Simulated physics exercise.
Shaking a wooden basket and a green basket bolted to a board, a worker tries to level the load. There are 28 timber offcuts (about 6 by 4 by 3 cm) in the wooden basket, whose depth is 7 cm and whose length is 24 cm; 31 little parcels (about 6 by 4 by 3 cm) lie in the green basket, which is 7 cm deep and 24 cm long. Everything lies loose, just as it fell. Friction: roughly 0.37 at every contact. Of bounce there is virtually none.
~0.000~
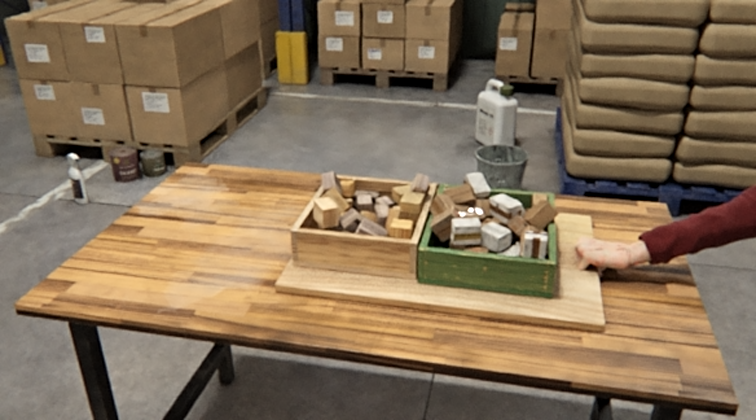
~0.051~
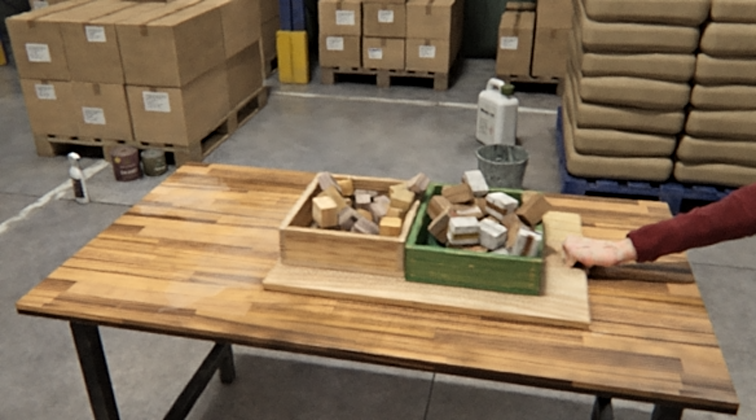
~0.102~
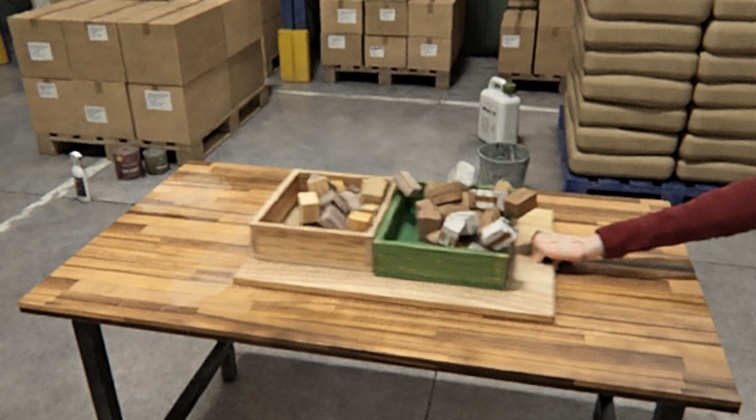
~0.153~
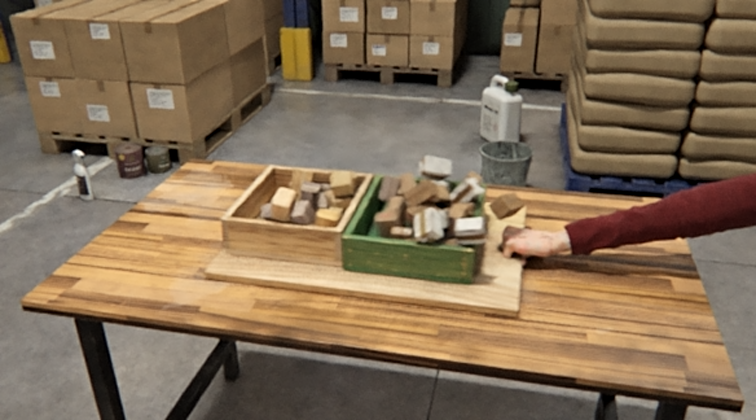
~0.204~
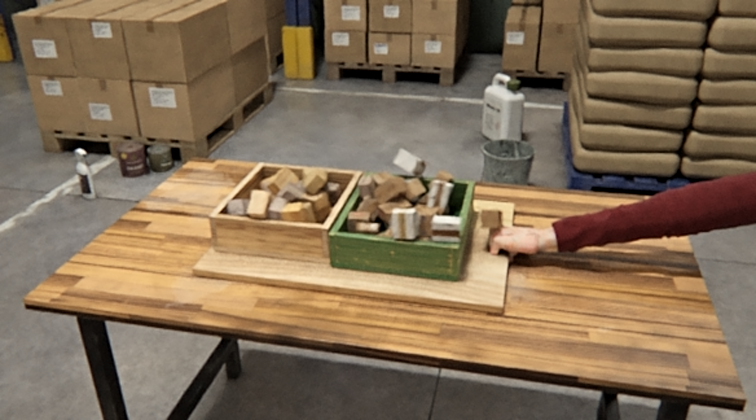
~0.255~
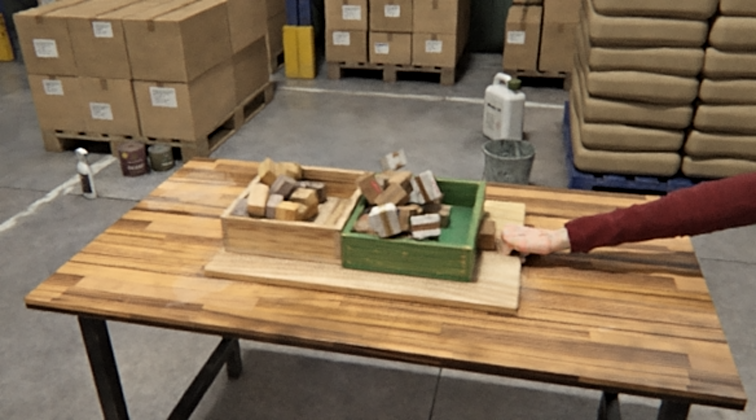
We see a hand at the right end of a board slide it left across a wooden table, carrying a wooden container and a green one of small blocks that jostle, a few coming out, before the board shifts slightly back right.
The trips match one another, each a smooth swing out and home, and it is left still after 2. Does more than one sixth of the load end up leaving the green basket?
The escaped fraction climbs past a sixth.
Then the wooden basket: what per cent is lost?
Wooden basket - about 20 per cent.
After 0.43 s, 5 of 28 out of the wooden basket and 6 of 31 out of the green basket.
After 0.64 s, 4 of 28 out of the wooden basket and 6 of 31 out of the green basket.
After 0.95 s, 6 of 28 out of the wooden basket and 8 of 31 out of the green basket.
When it is over (at 1.34 s), 6 of 28 out of the wooden basket and 8 of 31 out of the green basket. Asked share, 8 of 31, 26 per cent.
